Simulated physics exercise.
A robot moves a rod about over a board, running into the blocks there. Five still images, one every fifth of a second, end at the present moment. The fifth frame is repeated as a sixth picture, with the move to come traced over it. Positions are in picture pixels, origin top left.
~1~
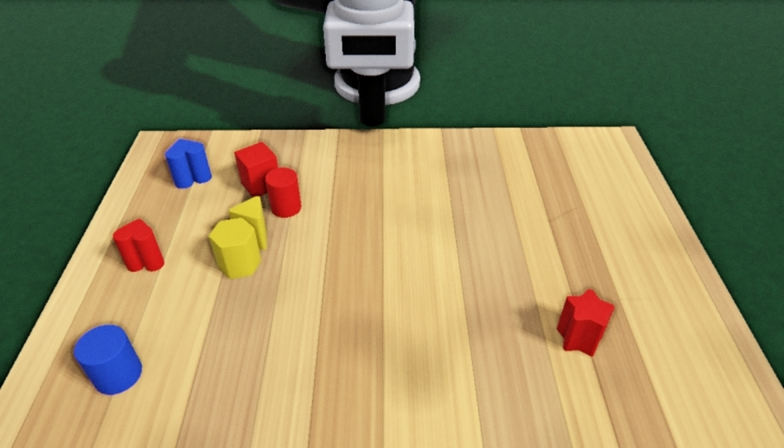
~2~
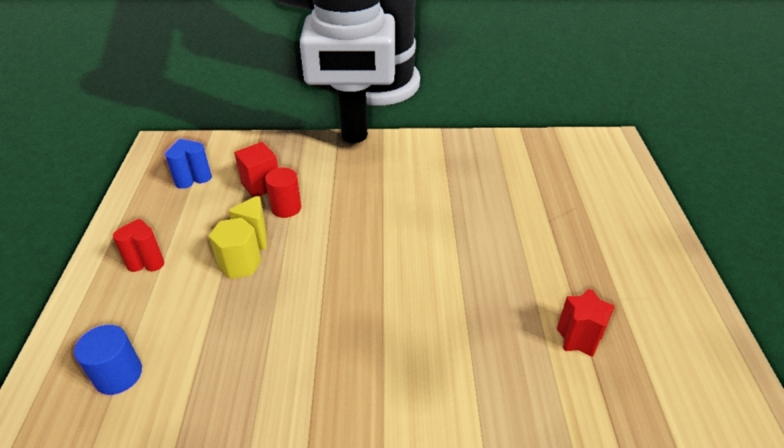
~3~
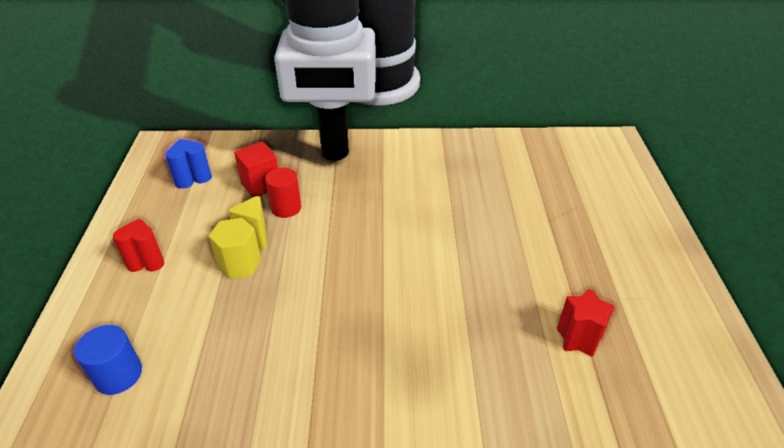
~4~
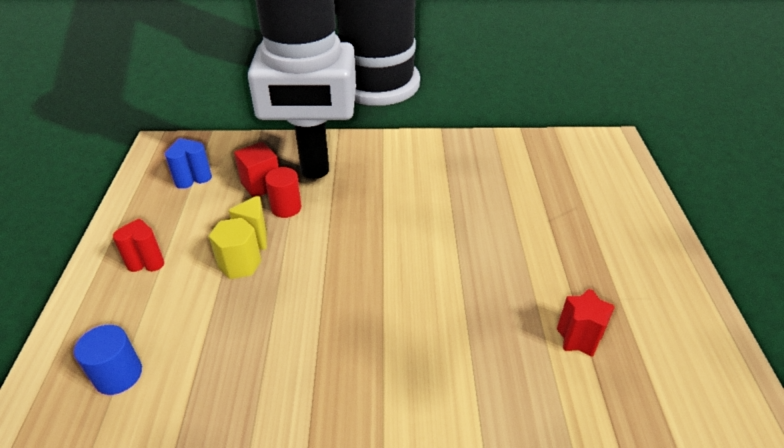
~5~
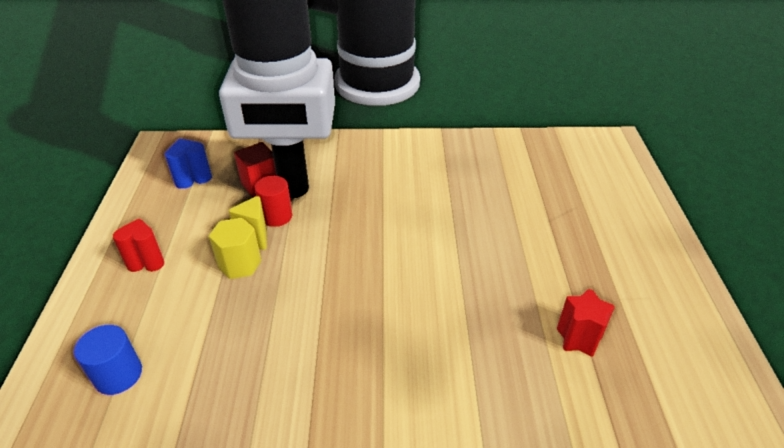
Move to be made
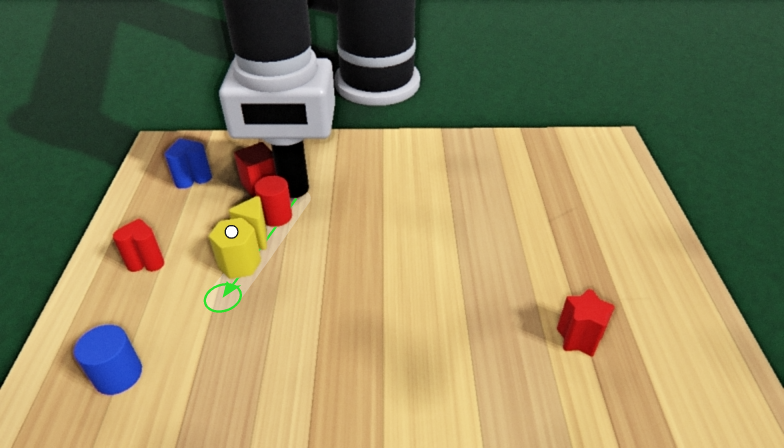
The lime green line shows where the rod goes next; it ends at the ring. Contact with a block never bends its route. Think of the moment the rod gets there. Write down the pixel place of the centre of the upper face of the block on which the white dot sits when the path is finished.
The middle of its upper face will lie at (177, 289).
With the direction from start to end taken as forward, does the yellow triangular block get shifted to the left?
That would be a no.
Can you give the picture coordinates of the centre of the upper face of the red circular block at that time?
About (223, 210).
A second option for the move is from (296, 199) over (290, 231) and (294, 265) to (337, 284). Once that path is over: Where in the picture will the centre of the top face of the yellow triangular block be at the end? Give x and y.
It is at (224, 214).
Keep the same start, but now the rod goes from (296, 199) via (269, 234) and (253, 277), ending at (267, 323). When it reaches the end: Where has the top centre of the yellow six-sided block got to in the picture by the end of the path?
The centre of its top face lies at (206, 264).
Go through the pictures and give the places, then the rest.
The first frame shows lower end of the rod at (373, 120), tops of blocks, yellow six-sided block at (232, 232), yellow triangular block at (248, 208), red square at (255, 154), red circular block at (281, 176).
The second frame shows rod at (354, 136), blocks as before.
The third frame shows rod at (335, 153), blocks as before.
The fourth frame shows rod at (315, 171), blocks as before.
The fifth frame shows rod at (294, 189), yellow six-sided block at (232, 232), yellow triangular block at (248, 208), red square at (255, 154), red circular block at (271, 185).
The drawn path runs in a line from (296, 199) to (223, 298); the dot is on the yellow six-sided block.
The first path, step by step. One third of the way, rod at (272, 219); yellow six-sided block at (227, 239); yellow triangular block at (213, 219), turned 60° anticlockwise; red circular block at (235, 203).
Two thirds of the way, rod at (247, 252); yellow six-sided block at (214, 253); yellow triangular block at (200, 226), turned 55° anticlockwise; red circular block at (223, 210).
At the end, rod at (220, 288); yellow six-sided block at (177, 289); yellow triangular block at (200, 226), turned 55° anticlockwise; red square not moved; red circular block at (223, 210).
